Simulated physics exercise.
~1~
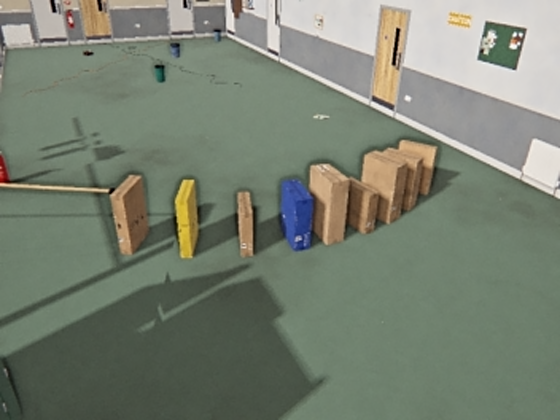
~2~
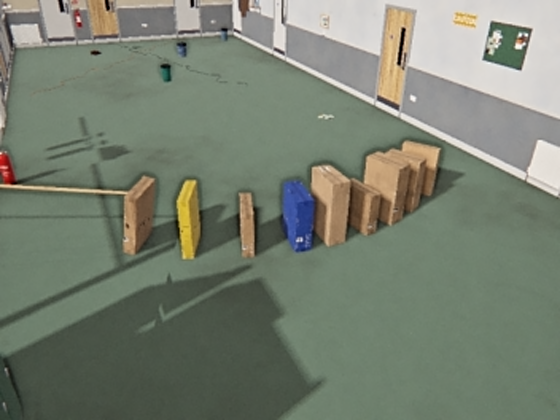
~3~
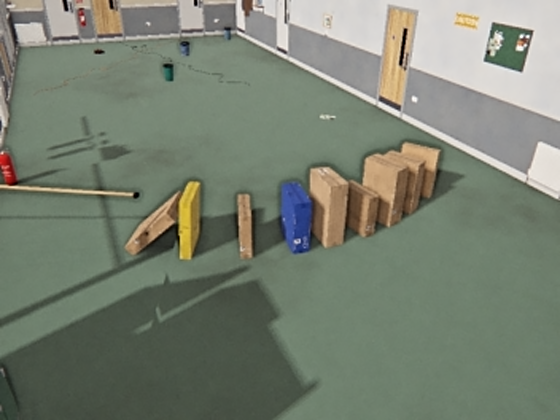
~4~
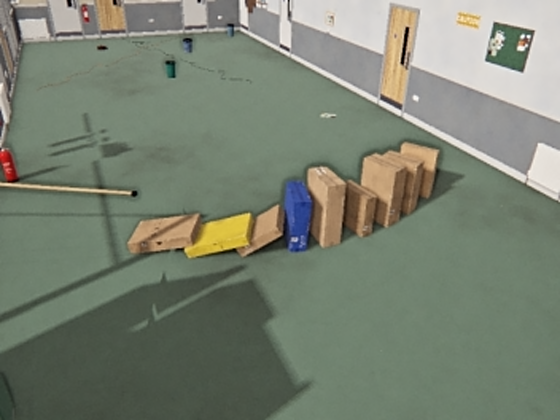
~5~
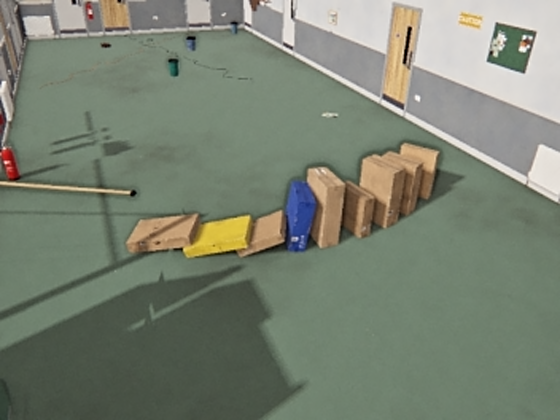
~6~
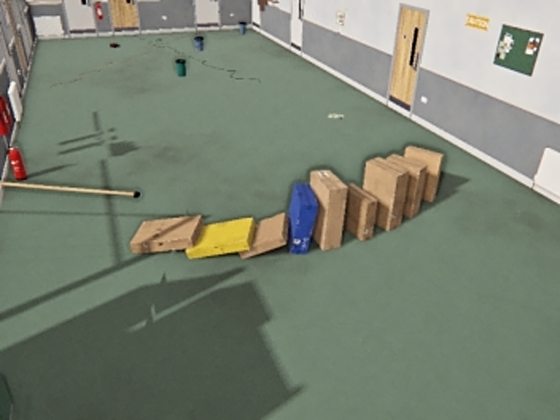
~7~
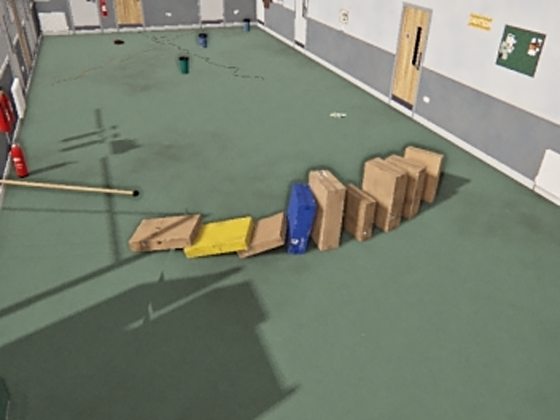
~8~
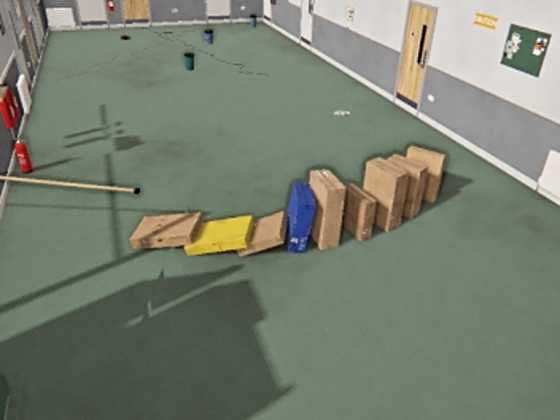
The video shows a pole tipping the first of a curved row of upright cartons, which topples rightward into the yellow one, which in turn knocks over the next brown carton. The blue carton ends up leaning slightly against its neighbor, while the rest remain standing.
